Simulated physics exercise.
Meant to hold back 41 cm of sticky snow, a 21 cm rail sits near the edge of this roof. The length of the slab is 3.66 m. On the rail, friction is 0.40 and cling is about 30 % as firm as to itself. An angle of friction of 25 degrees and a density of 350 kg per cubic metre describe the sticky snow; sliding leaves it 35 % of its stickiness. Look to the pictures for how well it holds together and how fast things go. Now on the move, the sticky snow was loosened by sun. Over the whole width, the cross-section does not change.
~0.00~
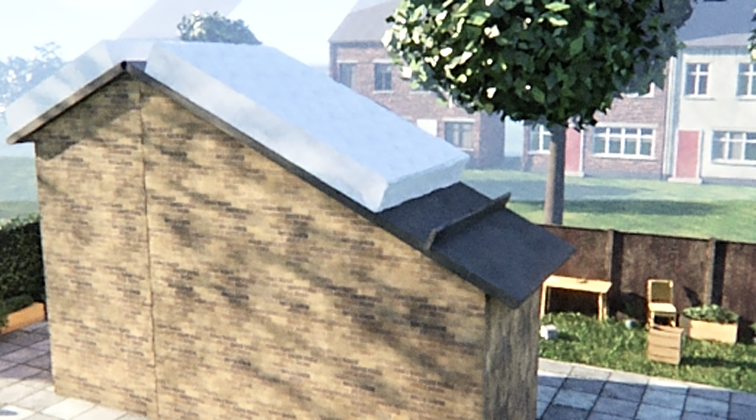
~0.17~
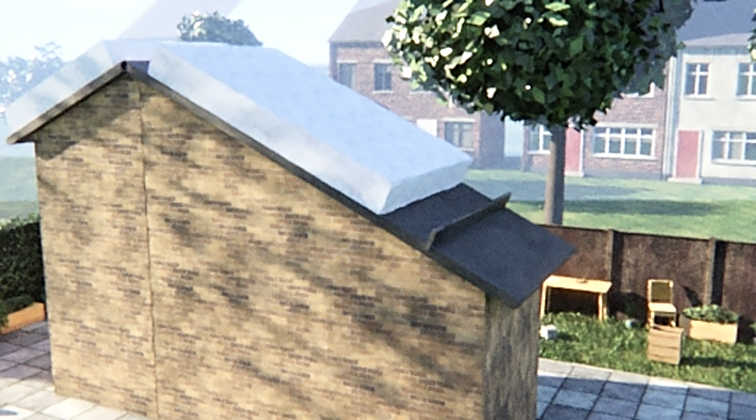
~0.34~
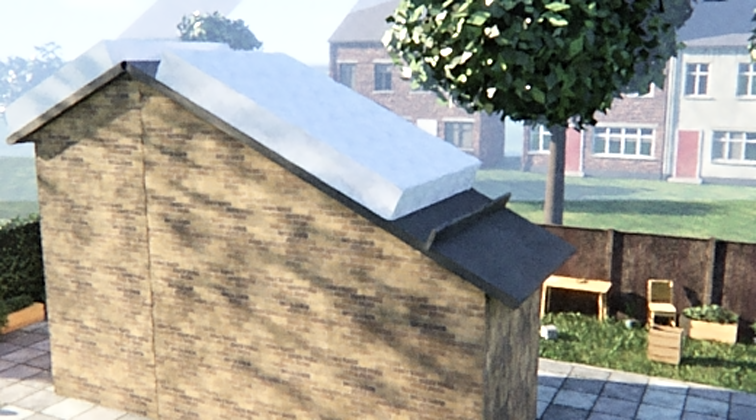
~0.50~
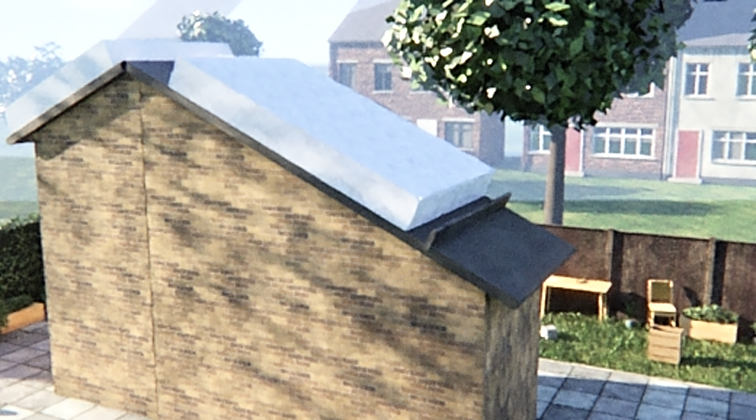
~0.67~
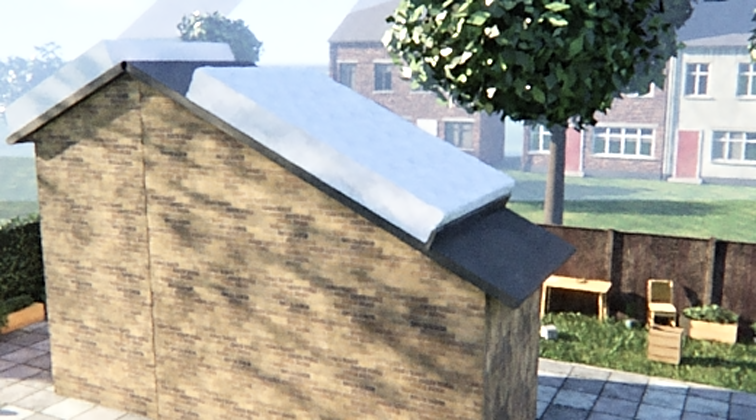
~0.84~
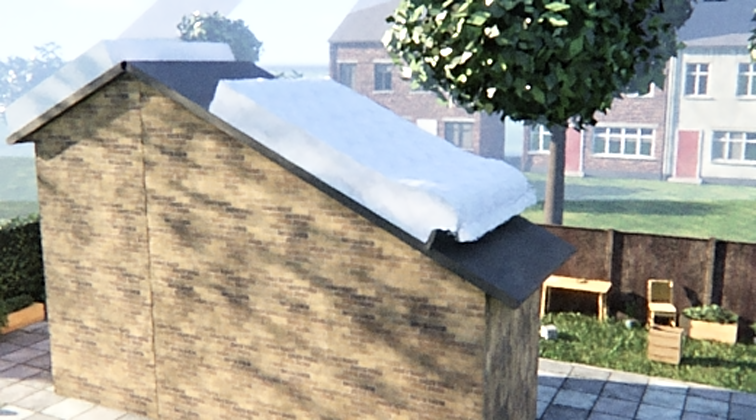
A thick slab of snow slides down the dark roof and pushes over the low rail.
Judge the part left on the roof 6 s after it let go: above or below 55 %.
Outcome: Not reaching 55 percent.
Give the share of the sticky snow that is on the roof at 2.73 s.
The share sits close to 35 %.
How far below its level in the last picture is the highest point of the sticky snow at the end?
Roughly 0.9 m.
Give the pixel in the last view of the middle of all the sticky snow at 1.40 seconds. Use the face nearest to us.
Position: About (416, 214).
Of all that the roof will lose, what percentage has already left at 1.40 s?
I'd say near 20 per cent.
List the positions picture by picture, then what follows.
Leading edge of the sticky snow at (387, 185), in the first frame.
Leading edge of the sticky snow at (391, 187), its middle shifted 5.0 cm, in the second frame.
Leading edge of the sticky snow at (401, 193), its middle shifted 19 cm, in the third frame.
Leading edge of the sticky snow at (418, 203), its middle shifted 42 cm, in the fourth frame.
Leading edge of the sticky snow at (443, 218), its middle shifted 73 cm, 3 % of it past the rail, in one piece, in the fifth frame.
Leading edge of the sticky snow at (470, 235), its middle shifted 1.07 m, 9 % of it past the rail, cracking, in the sixth frame.
After 1.40 s, 89 % of the snow is on the roof.
After 2.07 s, 52 % of the snow is on the roof.
After 2.73 s, 37 % of the snow is on the roof.
After 3.40 s, 33 % of the snow is on the roof.
After 6.00 s, at the end, 32 % of the snow is on the roof.
